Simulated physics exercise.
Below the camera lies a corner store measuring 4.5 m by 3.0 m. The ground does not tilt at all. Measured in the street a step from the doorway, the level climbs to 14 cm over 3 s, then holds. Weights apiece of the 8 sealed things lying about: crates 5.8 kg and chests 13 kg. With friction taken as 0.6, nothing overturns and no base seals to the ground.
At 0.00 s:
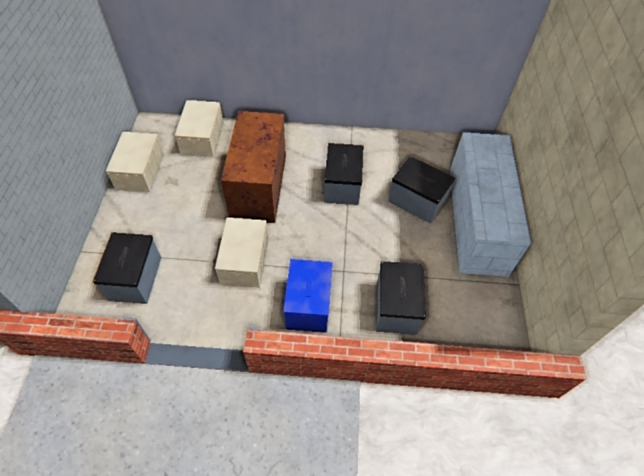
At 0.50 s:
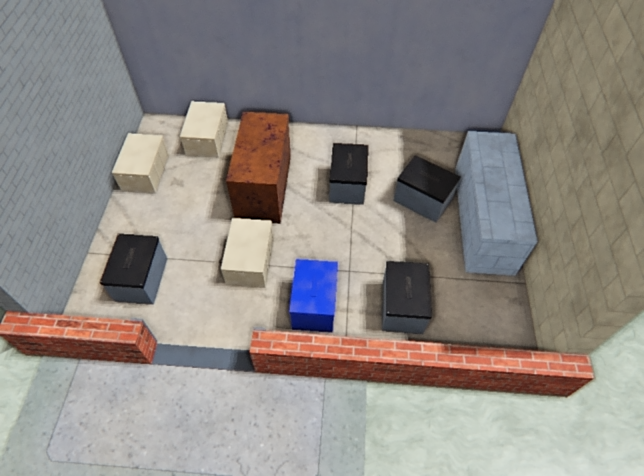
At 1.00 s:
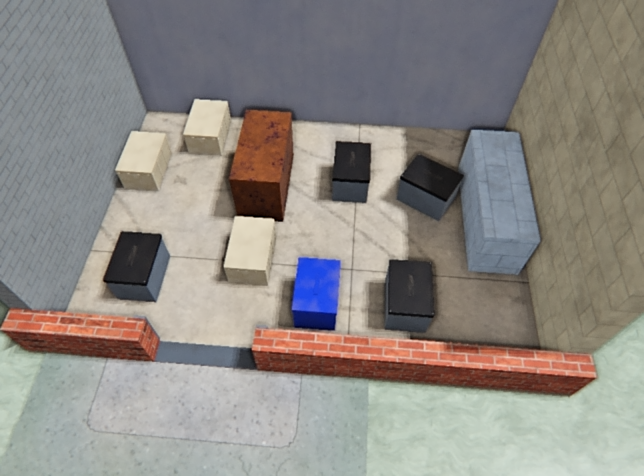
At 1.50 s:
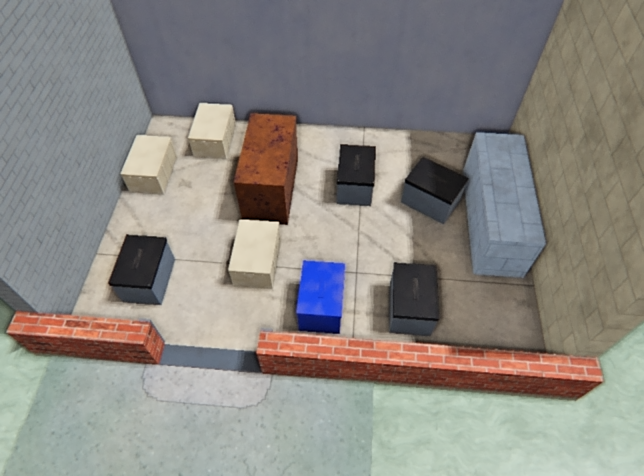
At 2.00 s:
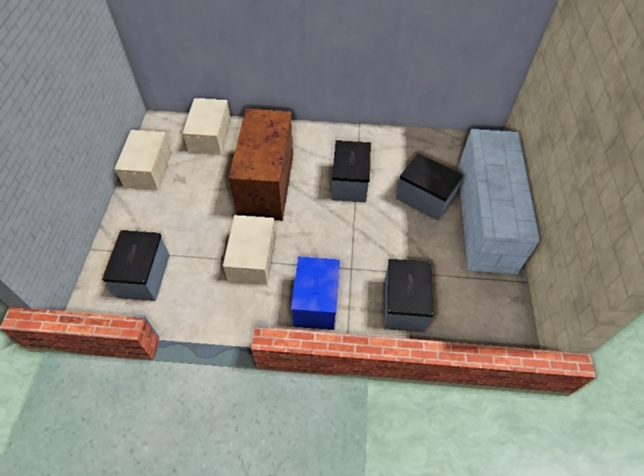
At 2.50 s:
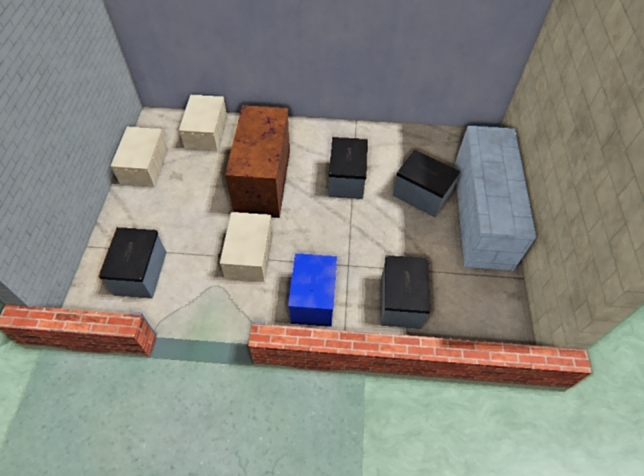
Greenish water spreads over the pavement outside, then seeps through the doorway among still boxes.
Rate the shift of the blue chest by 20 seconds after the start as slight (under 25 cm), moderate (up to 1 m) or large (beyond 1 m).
Moderate.
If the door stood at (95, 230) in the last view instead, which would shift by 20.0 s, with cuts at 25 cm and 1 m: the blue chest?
Blue chest: Long trip.
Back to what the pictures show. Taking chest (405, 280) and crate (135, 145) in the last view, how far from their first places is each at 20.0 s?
Respectively 20 and 60 cm.
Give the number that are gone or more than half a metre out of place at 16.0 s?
Tally at that time: 3.
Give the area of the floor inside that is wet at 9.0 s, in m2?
Roughly 11.0 m2.
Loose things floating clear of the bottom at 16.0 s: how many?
Answer: 8.
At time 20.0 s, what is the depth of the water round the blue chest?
Roughly 9 cm deep.
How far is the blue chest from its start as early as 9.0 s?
Displacement near 0 cm.
After 4.0 s the blue chest is near (314, 280), 0.0 m from its start, aground; 0 afloat.
After 9.0 s the blue chest is near (314, 280), 0.0 m from its start, aground; 3 afloat.
After 16.0 s the blue chest is near (313, 279), 0.0 m from its start, afloat; 8 afloat.
After 20.0 s the blue chest is near (321, 237), 0.5 m from its start, afloat; 8 afloat.
